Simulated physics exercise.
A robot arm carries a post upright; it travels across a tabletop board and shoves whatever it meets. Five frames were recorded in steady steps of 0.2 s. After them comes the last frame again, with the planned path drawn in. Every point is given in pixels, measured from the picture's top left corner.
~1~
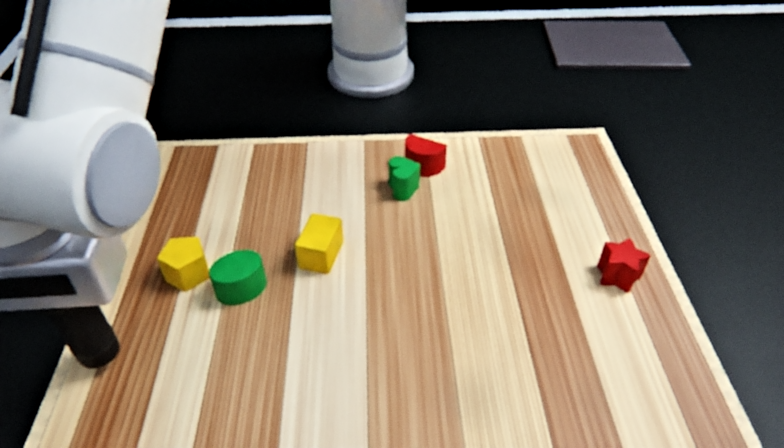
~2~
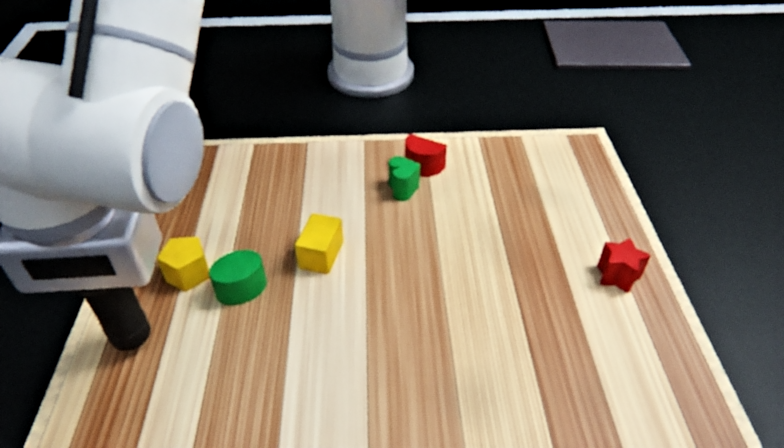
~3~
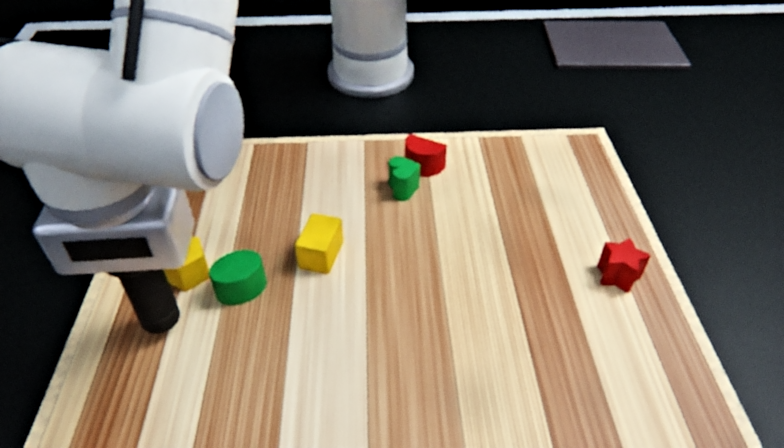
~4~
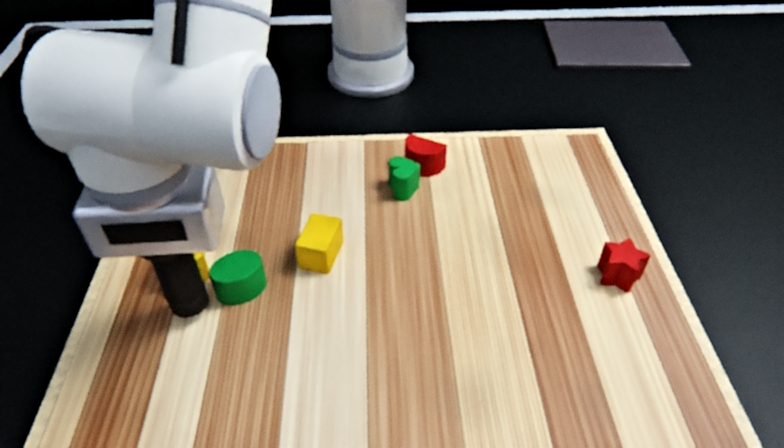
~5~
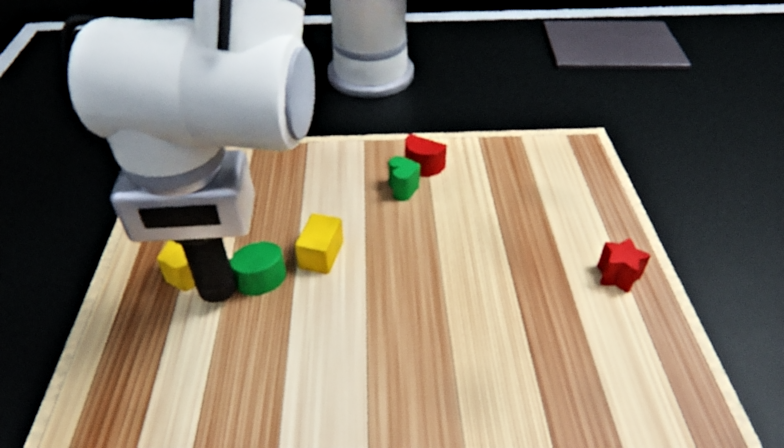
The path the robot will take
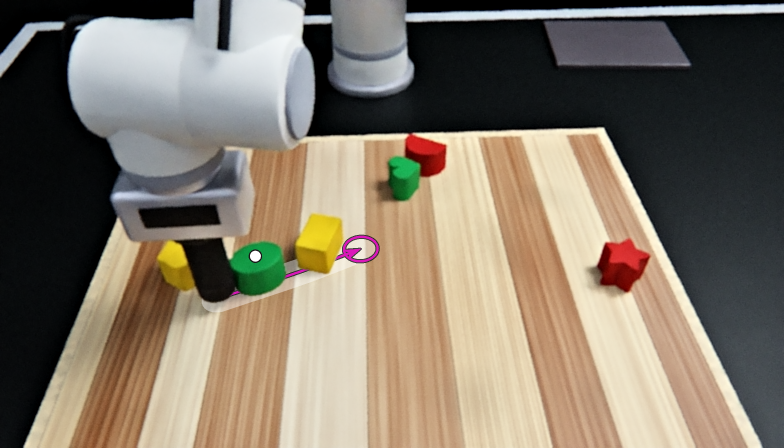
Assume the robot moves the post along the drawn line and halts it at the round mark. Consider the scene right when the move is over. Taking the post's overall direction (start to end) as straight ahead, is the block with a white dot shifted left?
No, it doesn't check out.
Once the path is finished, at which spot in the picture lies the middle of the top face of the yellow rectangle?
It will likely be found at (371, 204).
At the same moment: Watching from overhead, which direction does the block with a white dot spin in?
Clockwise, looking down.
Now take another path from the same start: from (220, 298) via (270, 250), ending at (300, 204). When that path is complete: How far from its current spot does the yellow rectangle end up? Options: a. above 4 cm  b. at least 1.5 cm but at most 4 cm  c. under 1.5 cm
The correct letter is b.
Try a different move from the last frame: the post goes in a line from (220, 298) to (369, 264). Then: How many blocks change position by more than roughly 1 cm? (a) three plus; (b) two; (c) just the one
I'll go with b - two.
Drawn move, from (220, 298) directly to (361, 249); the dot is on the green elliptical block.
What follows on the original path. One third of the way, post at (269, 273); green elliptical block at (308, 244), turned 15° clockwise; yellow rectangle at (342, 223), turned 45° anticlockwise.
Two thirds of the way, post at (317, 257); green elliptical block at (357, 238), turned 45° clockwise; yellow rectangle at (364, 213), turned 100° anticlockwise.
At the end, post at (360, 241); yellow five-sided block still; green elliptical block at (395, 238), turned 95° clockwise; yellow rectangle at (371, 204), turned 90° anticlockwise.
